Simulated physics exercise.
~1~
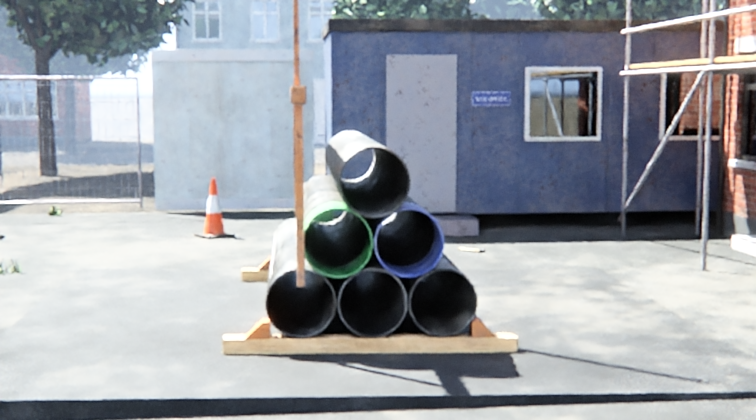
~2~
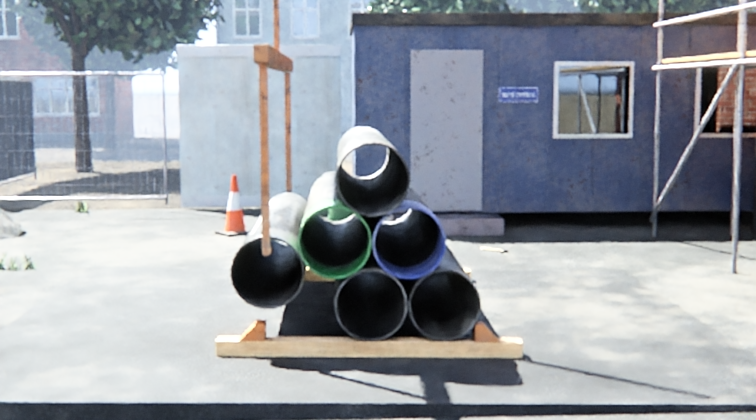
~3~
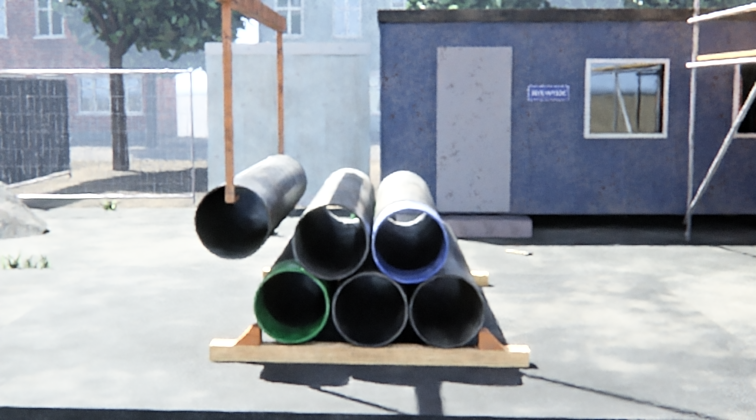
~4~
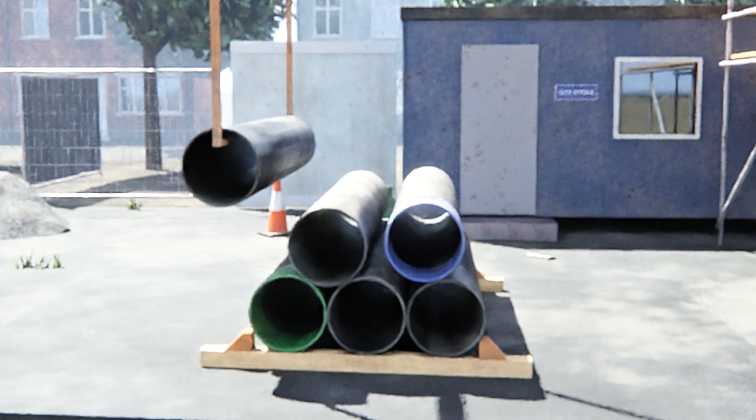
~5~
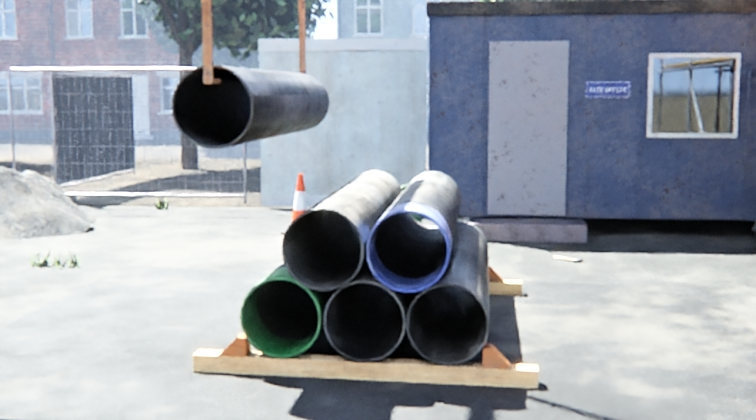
Storage yard, bottom-left pipe being hoisted out of a stack, green pipe dropping into its place, blue staying up on top row.
